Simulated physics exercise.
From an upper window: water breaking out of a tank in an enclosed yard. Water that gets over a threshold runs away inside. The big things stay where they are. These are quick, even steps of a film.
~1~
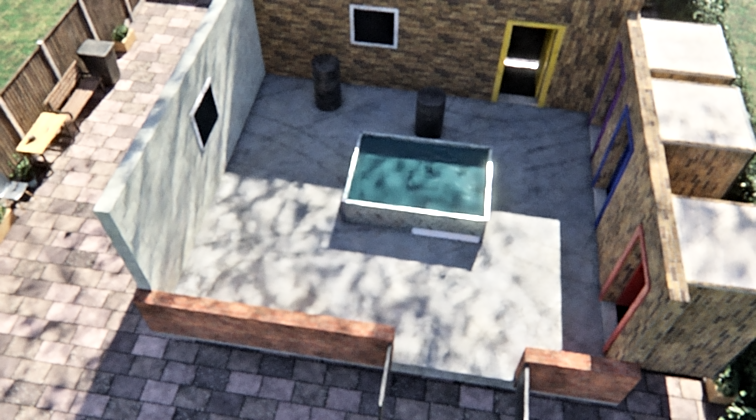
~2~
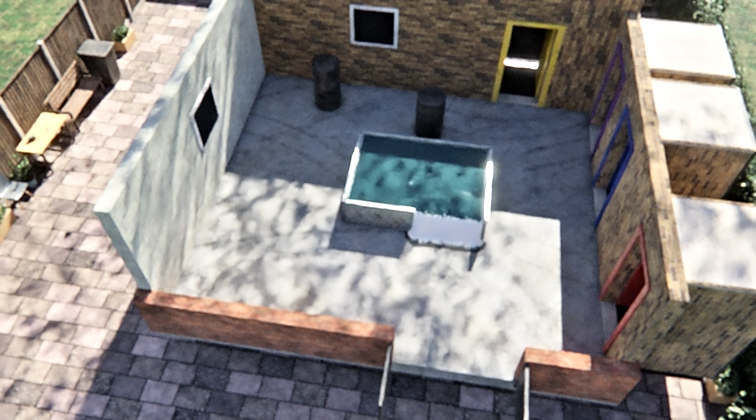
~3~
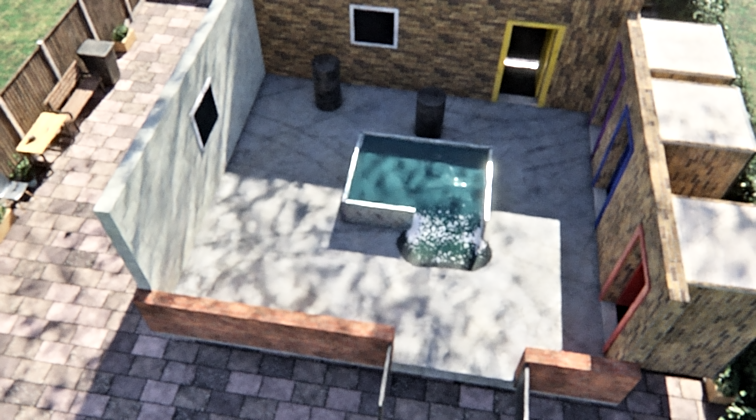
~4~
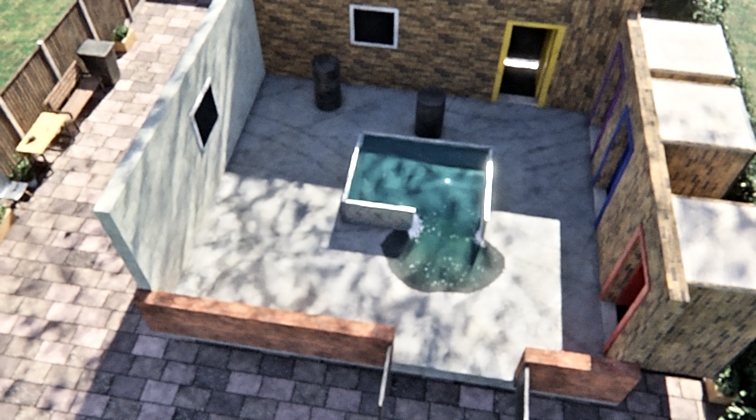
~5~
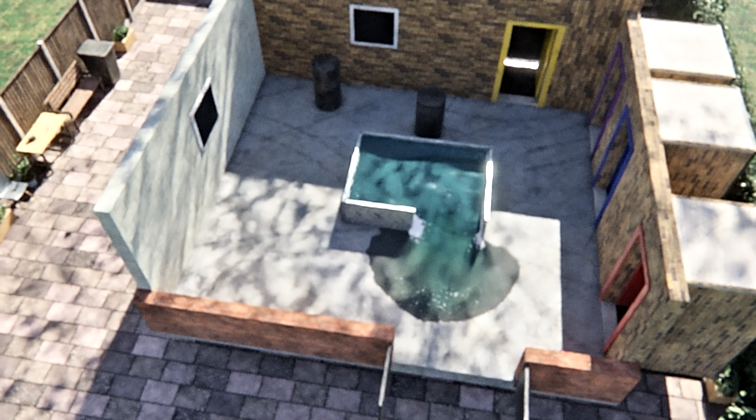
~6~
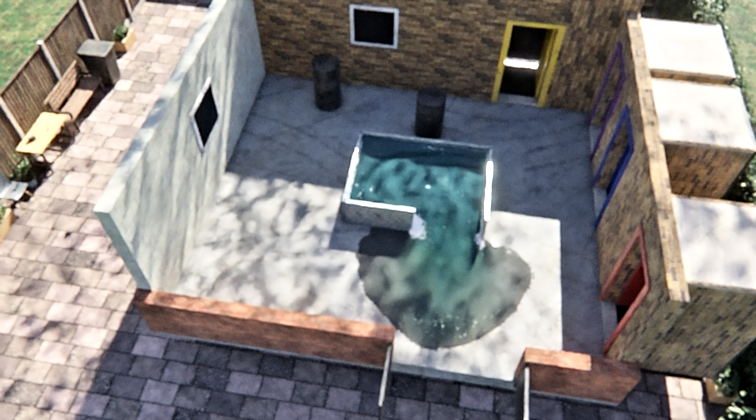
The footage shows a raised tank of still water in a walled yard, seen from above; a section of its near side drops open, and water pours through the gap, spreading across the pale paving in a widening dark pool.
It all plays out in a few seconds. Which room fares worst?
The red doorway takes the most.
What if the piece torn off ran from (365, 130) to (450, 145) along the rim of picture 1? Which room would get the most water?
The door marked purple.
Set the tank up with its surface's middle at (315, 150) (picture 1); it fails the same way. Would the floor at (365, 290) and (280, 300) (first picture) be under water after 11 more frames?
As listed: Wet, wet.
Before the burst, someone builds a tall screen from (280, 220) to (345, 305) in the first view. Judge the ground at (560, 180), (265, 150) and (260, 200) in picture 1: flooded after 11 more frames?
In that order: Not flooded, free of water, free of water.
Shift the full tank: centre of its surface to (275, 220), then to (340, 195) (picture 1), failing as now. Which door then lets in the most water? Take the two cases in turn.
The red one; the door marked red.
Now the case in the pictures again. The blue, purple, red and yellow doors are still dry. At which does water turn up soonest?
It is the one in red.
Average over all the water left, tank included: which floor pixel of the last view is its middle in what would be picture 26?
Close to (433, 241).
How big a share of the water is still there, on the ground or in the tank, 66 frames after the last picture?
Near 44 in a hundred.
A moment on, water covers 20 % of the floor; yellow door not reached, red door not reached, blue door not reached, purple door not reached.
Next, water covers 20 % of the floor; yellow door not reached, red door wet at the sill, nothing in, blue door not reached, purple door not reached.
Then, water covers 30 % of the floor; yellow door not reached, red door some in, blue door not reached, purple door not reached.
Later, water covers 45 % of the floor; yellow door not reached, red door a lot in, blue door wet at the sill, nothing in, purple door wet at the sill, nothing in.
In the end, water covers 65 % of the floor; yellow door wet at the sill, nothing in, red door a lot in, blue door wet at the sill, nothing in, purple door wet at the sill, nothing in; the red door has let in the most.
